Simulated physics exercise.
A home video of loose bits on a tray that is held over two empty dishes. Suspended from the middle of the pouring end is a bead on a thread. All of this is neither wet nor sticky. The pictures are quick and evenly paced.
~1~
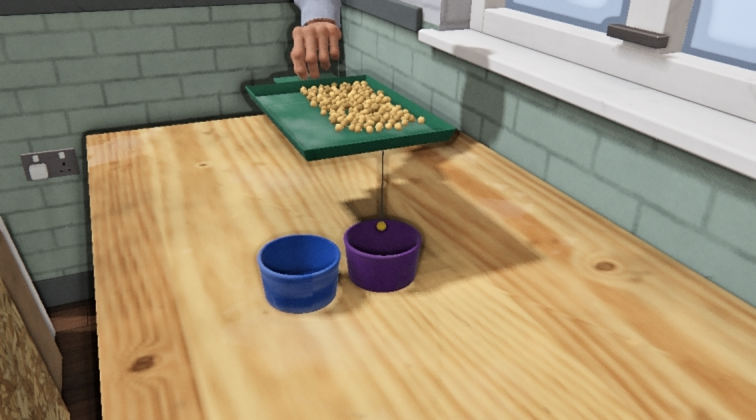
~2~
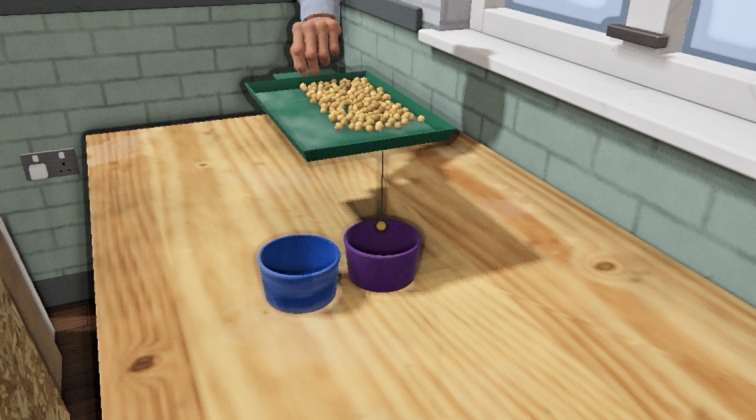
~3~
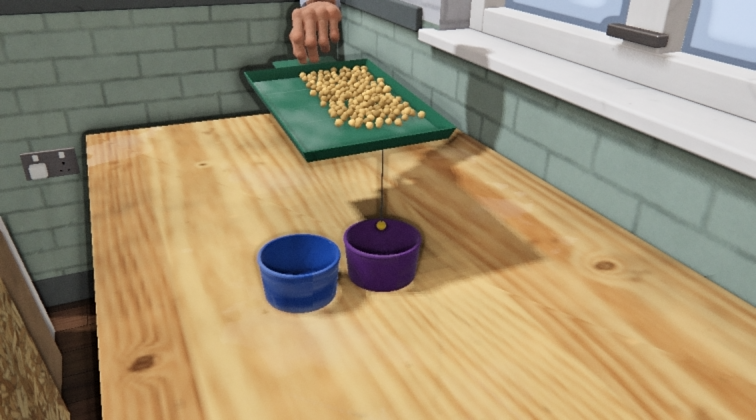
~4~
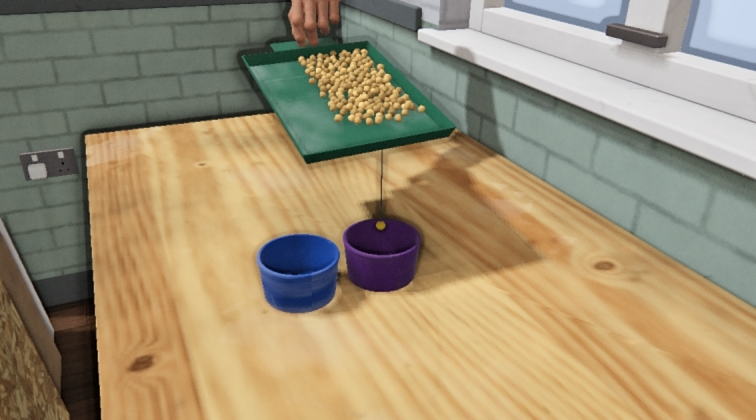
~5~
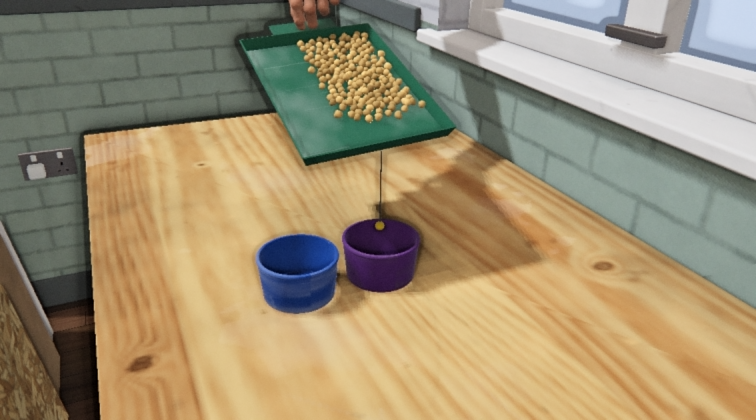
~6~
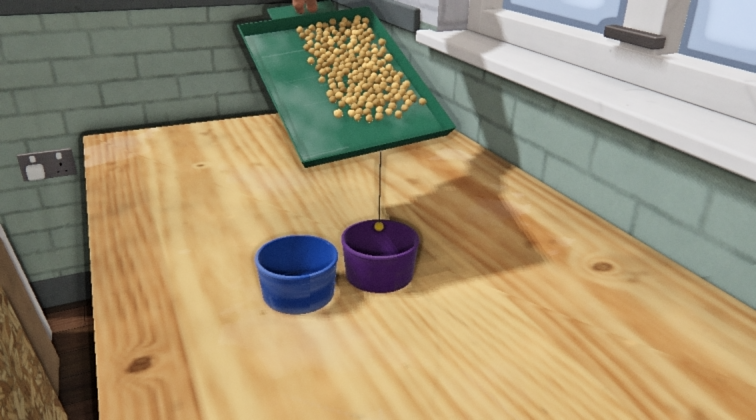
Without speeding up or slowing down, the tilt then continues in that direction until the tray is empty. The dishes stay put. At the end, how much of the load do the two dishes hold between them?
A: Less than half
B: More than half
(A) Less than half.
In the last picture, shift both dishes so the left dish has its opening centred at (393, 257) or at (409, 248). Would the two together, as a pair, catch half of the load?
First shift, a minority share; second shift, a minority share.
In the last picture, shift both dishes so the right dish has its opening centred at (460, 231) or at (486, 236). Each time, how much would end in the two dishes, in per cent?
First 30 per cent, second 30 per cent.
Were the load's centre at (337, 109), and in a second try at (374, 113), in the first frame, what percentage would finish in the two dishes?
It would be 30 in a hundred, and then 30 in a hundred.
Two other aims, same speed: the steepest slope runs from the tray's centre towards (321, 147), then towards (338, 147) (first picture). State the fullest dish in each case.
I'd say the one to the left first, then the one to the left.
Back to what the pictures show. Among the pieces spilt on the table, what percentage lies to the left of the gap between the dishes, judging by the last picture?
Some 30 %.
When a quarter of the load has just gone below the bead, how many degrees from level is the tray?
Around 75° of tilt.
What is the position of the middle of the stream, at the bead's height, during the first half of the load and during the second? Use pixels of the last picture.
Around (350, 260) and then (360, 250).
Just after the last frame, tray tipped steeply; roughly two thirds on the tray; just a few outside both; roughly a third in the air.
A moment on, tray tipped past a quarter turn; just a few on the tray; about a tenth in the left dish; just a few in the right dish; roughly two thirds outside both; roughly a quarter in the air.
Further on, tray tipped past a quarter turn; roughly a quarter in the left dish; just a few in the right dish; the larger part outside both.
When it is over, tray tipped past a quarter turn; roughly a quarter in the left dish; just a few in the right dish; the larger part outside both.
